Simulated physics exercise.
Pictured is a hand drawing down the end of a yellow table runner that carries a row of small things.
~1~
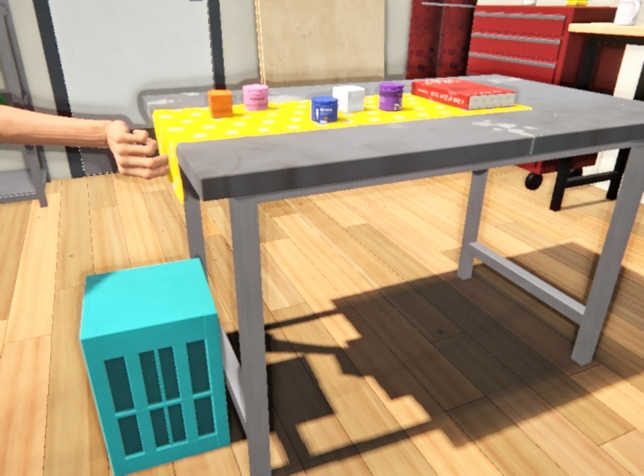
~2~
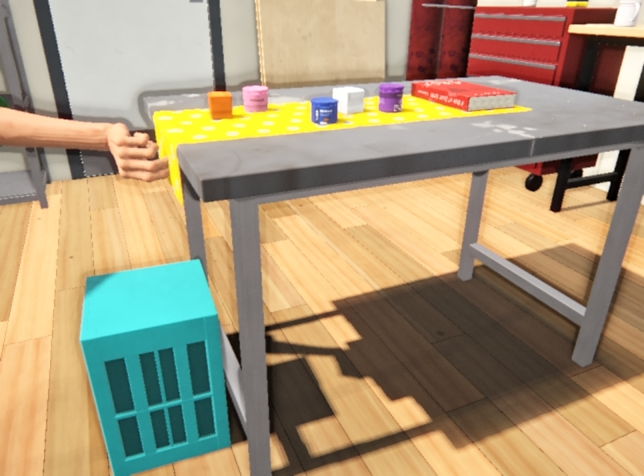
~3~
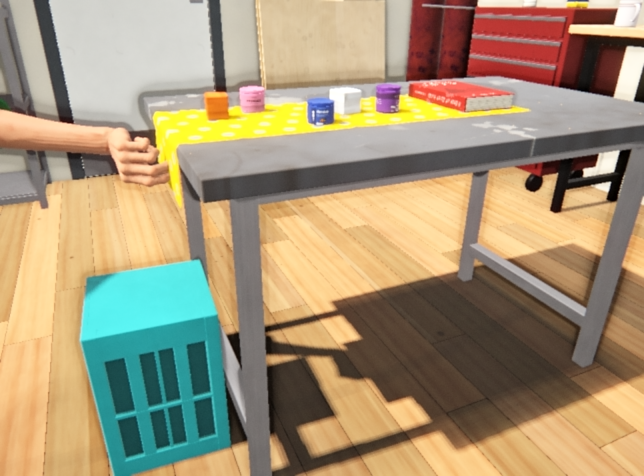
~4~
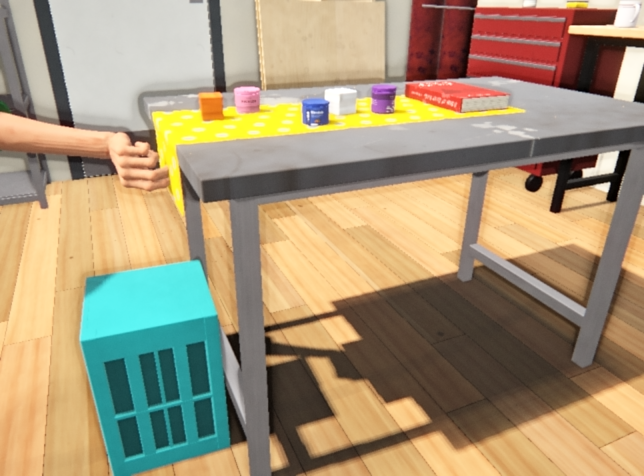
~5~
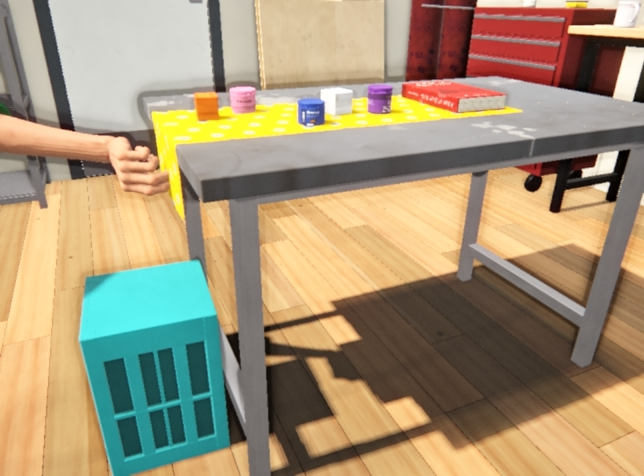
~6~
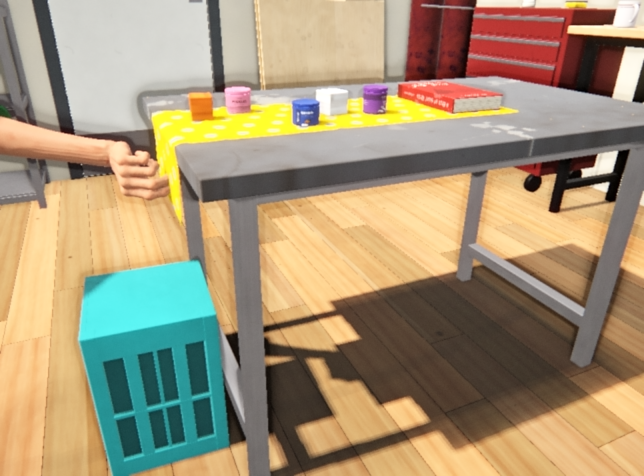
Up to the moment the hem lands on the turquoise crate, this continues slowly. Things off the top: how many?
Two.
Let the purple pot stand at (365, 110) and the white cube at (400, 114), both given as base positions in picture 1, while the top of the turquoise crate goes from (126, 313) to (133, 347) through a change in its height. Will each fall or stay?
Result: Purple pot still there, white cube still there.
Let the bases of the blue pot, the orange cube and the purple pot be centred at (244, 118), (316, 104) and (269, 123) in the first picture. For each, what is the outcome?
Blue pot: Off. Orange cube: Still up. Purple pot: Off.
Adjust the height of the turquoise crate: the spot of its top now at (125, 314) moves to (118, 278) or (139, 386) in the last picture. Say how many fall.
1 and 4.
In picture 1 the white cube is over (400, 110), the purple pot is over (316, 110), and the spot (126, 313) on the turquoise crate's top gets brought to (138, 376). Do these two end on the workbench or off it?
The white cube ends up still on top and the purple pot ends up off the top.
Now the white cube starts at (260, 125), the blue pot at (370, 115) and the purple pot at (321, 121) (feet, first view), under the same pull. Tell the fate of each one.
White cube: Goes. Blue pot: Stays. Purple pot: Stays.
Early on, hem near (173, 224); all still up.
Midway, hem near (176, 261); orange cube gone.
Near the end, hem on the crate; orange cube and pink pot gone.
Finally, hem on the crate; orange cube and pink pot gone. It carries off two.
